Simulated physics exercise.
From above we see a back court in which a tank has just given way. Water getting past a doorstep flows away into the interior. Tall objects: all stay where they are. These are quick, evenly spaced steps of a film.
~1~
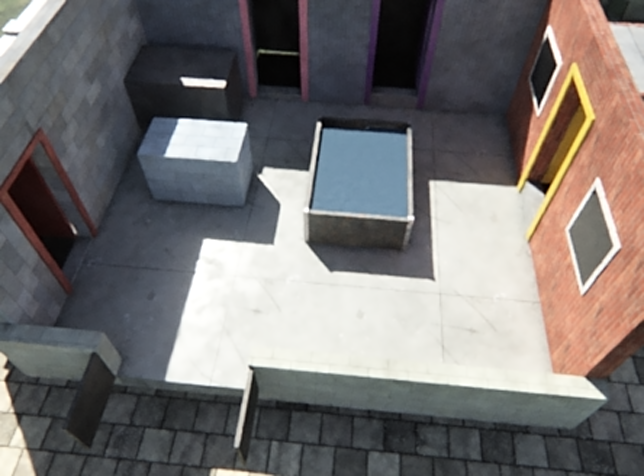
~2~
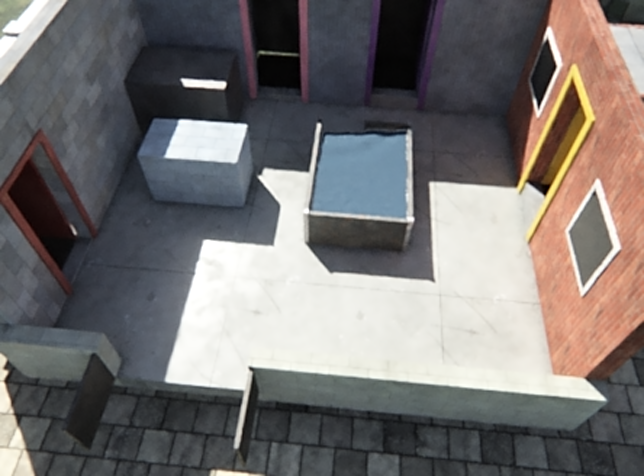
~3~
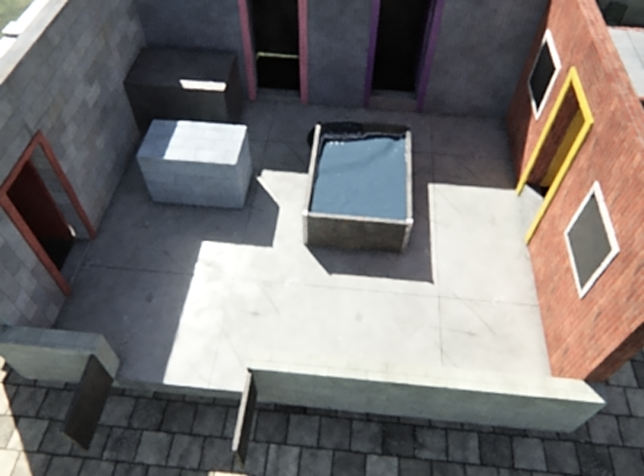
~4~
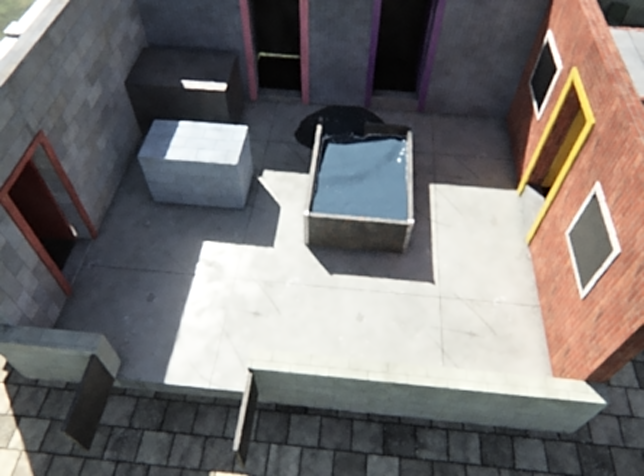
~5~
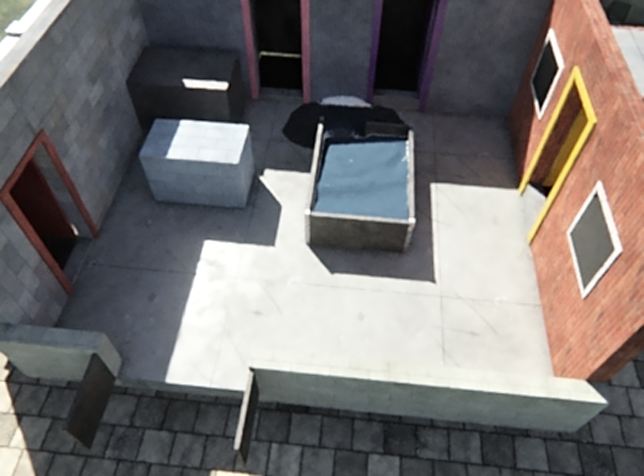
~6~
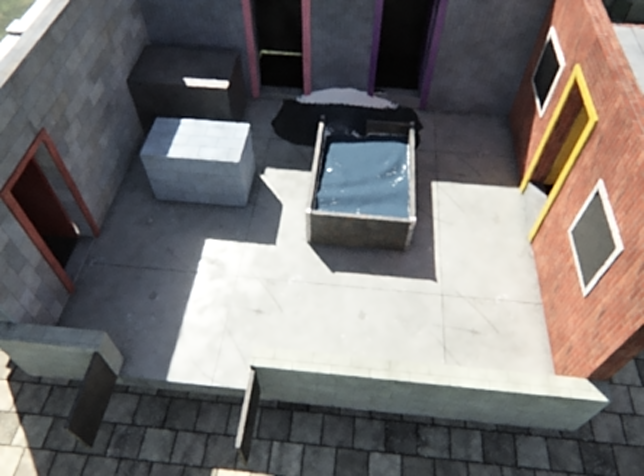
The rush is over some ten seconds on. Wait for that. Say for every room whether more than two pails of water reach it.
The pink door: More than two reach it. The yellow door: Two or fewer reach it. The purple door: Two or fewer reach it. The red door: Two or fewer reach it.
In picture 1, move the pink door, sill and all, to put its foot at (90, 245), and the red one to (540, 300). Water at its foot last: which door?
It's the one in pink.
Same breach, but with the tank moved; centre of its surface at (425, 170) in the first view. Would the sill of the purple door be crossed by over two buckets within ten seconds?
Checking them one by one, the purple door crosses the line.
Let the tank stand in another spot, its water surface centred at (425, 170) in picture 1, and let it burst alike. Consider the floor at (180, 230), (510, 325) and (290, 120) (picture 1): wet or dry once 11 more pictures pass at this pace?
Readings in order: No flood; no flood; flood.
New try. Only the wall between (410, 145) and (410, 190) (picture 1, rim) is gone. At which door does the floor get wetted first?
It would be the one in yellow.
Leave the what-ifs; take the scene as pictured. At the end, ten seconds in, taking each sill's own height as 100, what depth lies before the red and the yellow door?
Approx. 50 % followed by 10 %.
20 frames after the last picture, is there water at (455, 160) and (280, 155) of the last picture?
Taken in order, drenched then drenched.
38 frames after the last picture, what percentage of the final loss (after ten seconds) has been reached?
By my reckoning, 40 %.
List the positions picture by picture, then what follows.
In the first picture, still water in the tank at (361, 168).
In the second picture, the front is at a hidden place, out from the gap on the tank's far side.
In the third picture, water pours out on the tank's far side and has run to a hidden place.
In the fourth picture, water pours out on the tank's far side and has run to (355, 109).
In the fifth picture, the front is at (311, 102), out from the gap on the tank's far side.
In the sixth picture, the front is at (290, 99), out from the gap on the tank's far side.
A moment on, water covers 15 % of the floor; the pink door under two buckets in, the yellow door not reached, the purple door wet at the sill, nothing in, the red door not reached.
Next, water covers 25 % of the floor; the pink door under two buckets in, the yellow door not reached, the purple door wet at the sill, nothing in, the red door not reached.
Then, water covers 35 % of the floor; the pink door over two buckets in, the yellow door wet at the sill, nothing in, the purple door under two buckets in, the red door not reached.
Later, water covers 70 % of the floor; the pink door far over two buckets in, the yellow door wet at the sill, nothing in, the purple door under two buckets in, the red door not reached.
In the end, water covers 90 % of the floor; the pink door far over two buckets in, the yellow door wet at the sill, nothing in, the purple door under two buckets in, the red door wet at the sill, nothing in.
